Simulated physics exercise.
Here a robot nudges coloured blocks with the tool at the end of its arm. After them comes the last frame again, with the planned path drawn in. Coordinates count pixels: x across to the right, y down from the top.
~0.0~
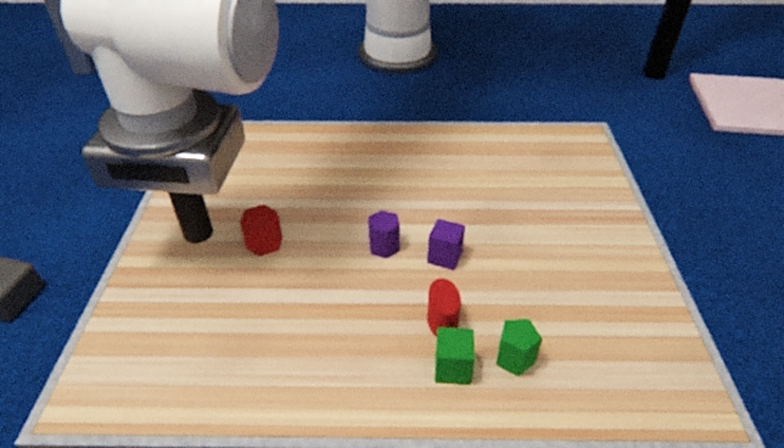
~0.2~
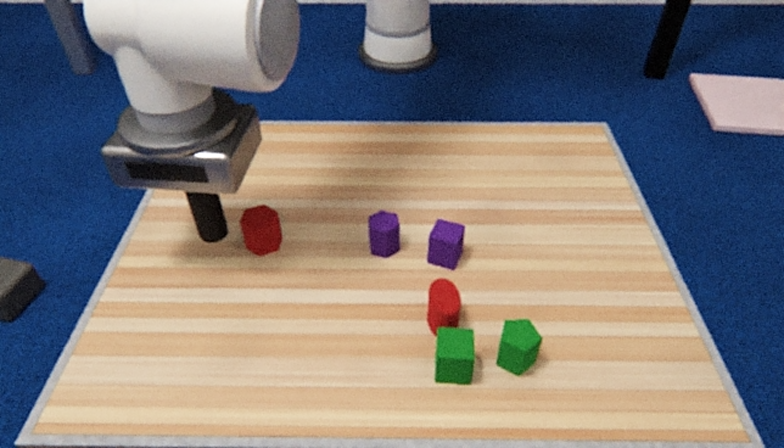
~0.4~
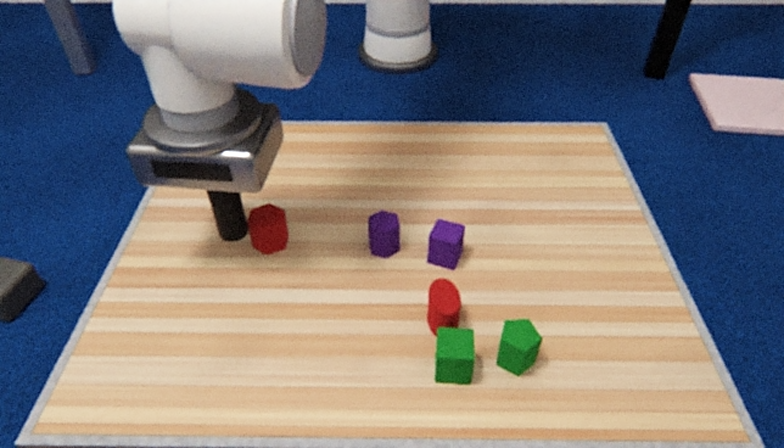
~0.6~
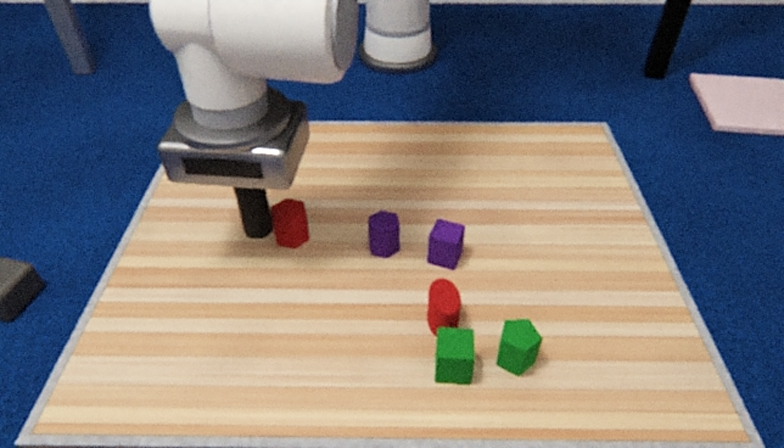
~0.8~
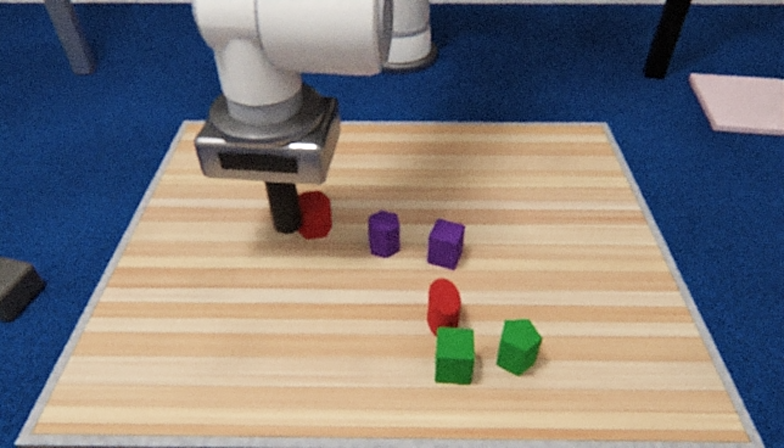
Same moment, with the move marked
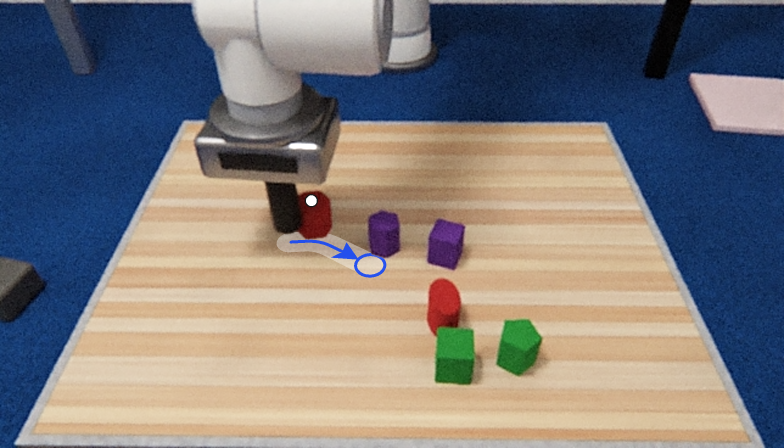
The robot arm moves right and pushes the red hexagonal block toward the purple blocks.
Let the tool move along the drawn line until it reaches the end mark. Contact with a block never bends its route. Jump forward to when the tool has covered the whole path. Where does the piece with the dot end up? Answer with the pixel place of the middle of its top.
I expect it at (331, 196).
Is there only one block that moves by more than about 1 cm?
In short: Yes.
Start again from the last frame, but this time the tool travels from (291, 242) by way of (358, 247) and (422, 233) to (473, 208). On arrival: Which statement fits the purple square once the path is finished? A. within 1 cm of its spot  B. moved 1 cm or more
I choose B.
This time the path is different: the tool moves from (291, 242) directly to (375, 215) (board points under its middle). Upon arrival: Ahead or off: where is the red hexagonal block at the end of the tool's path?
It slides aside on the way.
Path on the board, from (291, 242) over (320, 242) and (345, 253) to (370, 265); the dot is on the red hexagonal block.
On the path given first. Halfway along, tool at (333, 231); red hexagonal block at (331, 196), turned 45° anticlockwise.
At the end, tool at (370, 249); red hexagonal block at (331, 196), turned 45° anticlockwise; purple hexagonal block at (389, 221), turned 25° anticlockwise; purple square in place.
